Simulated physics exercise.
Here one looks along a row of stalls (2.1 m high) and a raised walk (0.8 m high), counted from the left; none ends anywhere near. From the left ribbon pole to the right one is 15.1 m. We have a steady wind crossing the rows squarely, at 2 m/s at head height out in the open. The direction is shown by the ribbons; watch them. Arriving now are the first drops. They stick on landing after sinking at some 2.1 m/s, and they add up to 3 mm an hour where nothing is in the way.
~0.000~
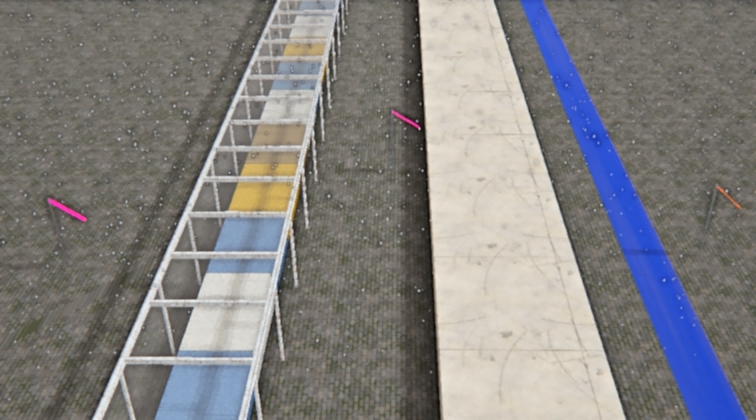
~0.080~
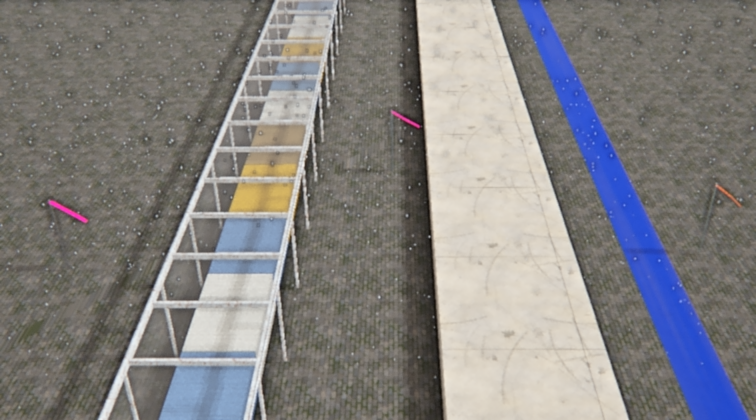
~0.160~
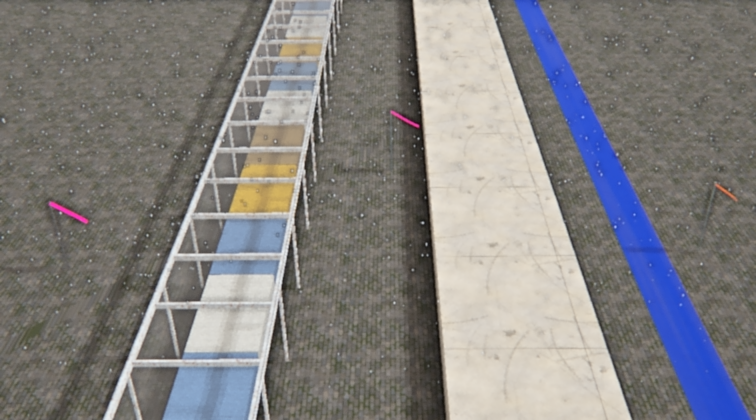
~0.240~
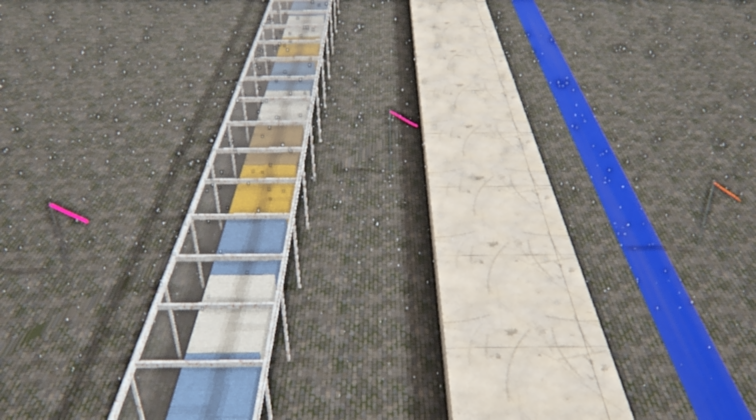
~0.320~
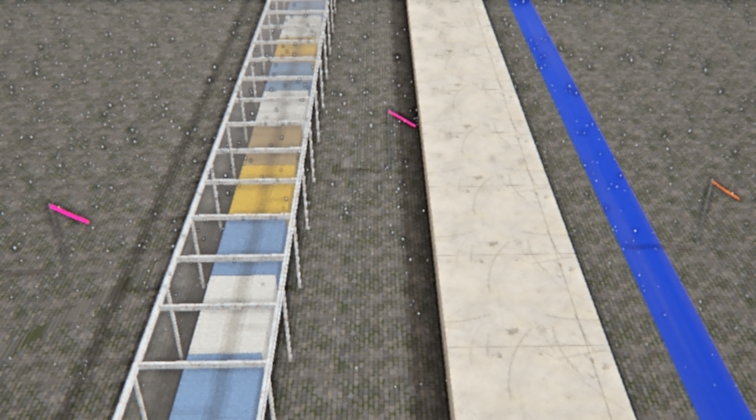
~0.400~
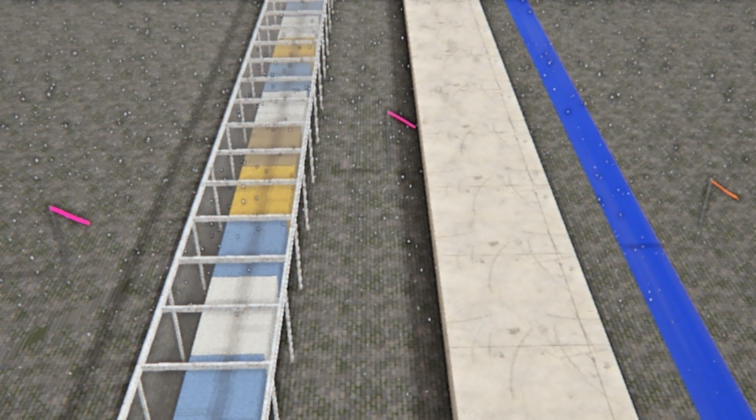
We see a long white-framed row of stalls with blue, white and yellow panels, a pale raised walk and a bright blue strip on dark ground, as small drops speckle the view and the scene barely shifts.
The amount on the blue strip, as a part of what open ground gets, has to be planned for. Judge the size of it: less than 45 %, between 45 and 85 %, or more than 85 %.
The share is over 85 %.
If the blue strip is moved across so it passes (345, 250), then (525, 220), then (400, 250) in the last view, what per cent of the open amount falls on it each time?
30 %, then 100 %, then 100 %.
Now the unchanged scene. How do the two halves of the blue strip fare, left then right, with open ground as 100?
Estimate: Left close to 100 %, right close to 100 %.
In 10 minutes the blue strip collects 0.5 mm against 0.5 mm in the open.
In 30 minutes the blue strip collects 1.5 mm against 1.5 mm in the open.
In 60 minutes the blue strip collects 3.0 mm against 3.0 mm in the open, so the blue strip has 100 % of the open amount; the left half of it has 101 %, the right half 100 %.
